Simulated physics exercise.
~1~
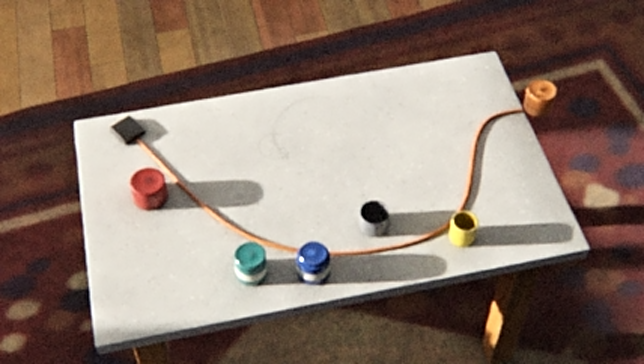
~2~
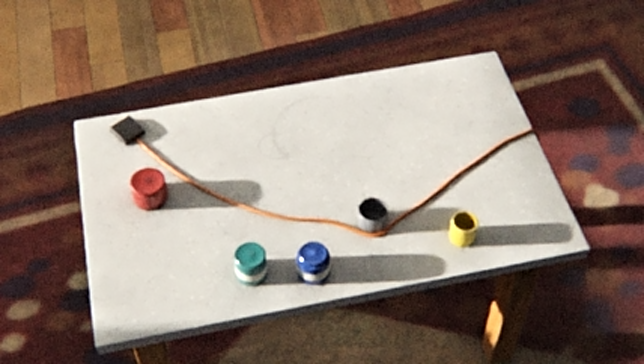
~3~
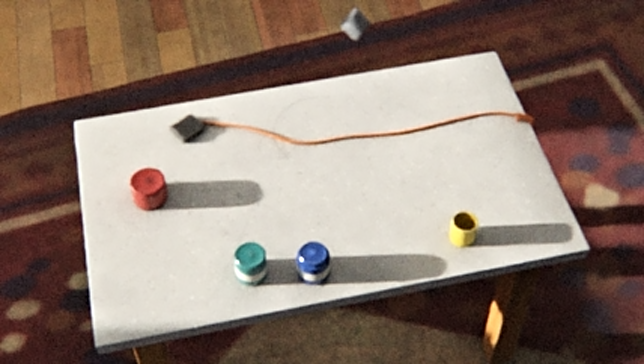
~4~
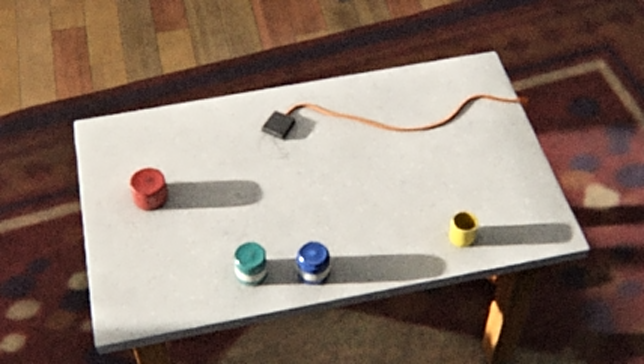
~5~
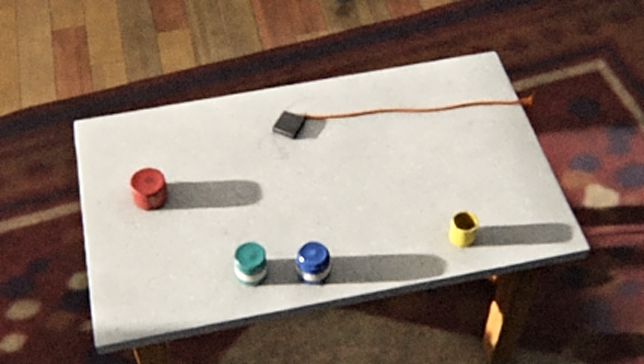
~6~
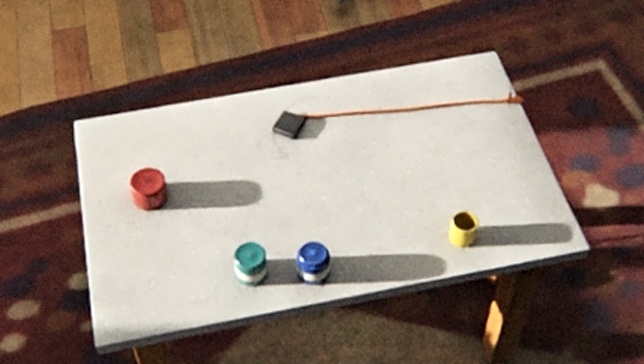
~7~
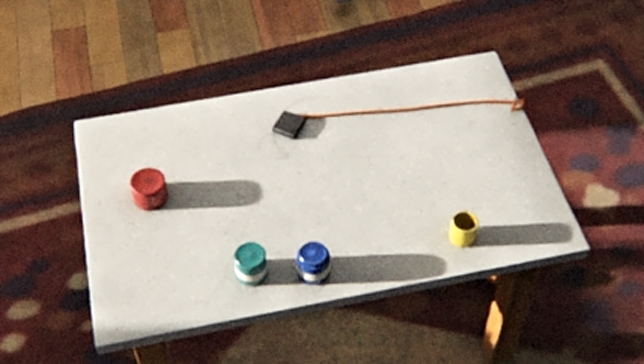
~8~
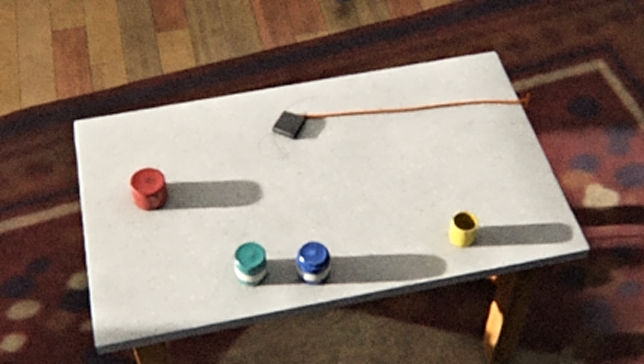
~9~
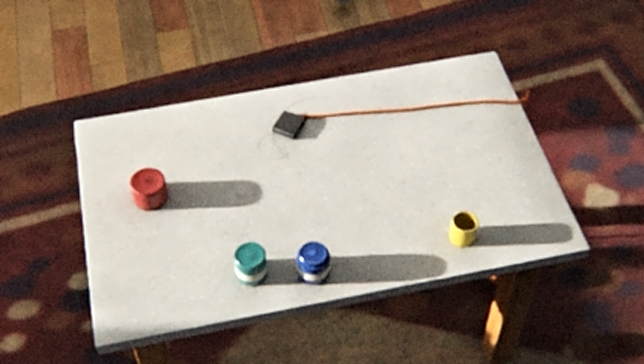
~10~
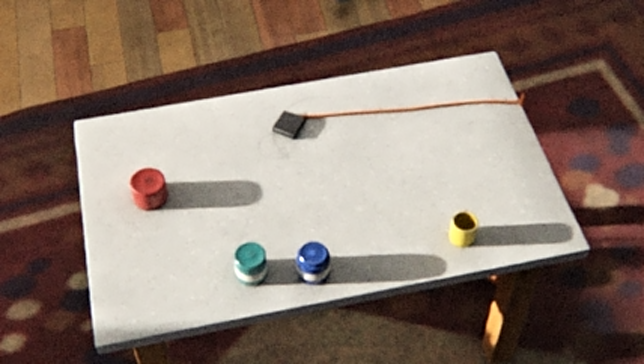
An orange object dropped off the right edge of a white table, pulling its cable taut and dragging the black block rightward, while the cable swept the grey cup off the far side; the block stopped near the back, and the other containers stayed put.
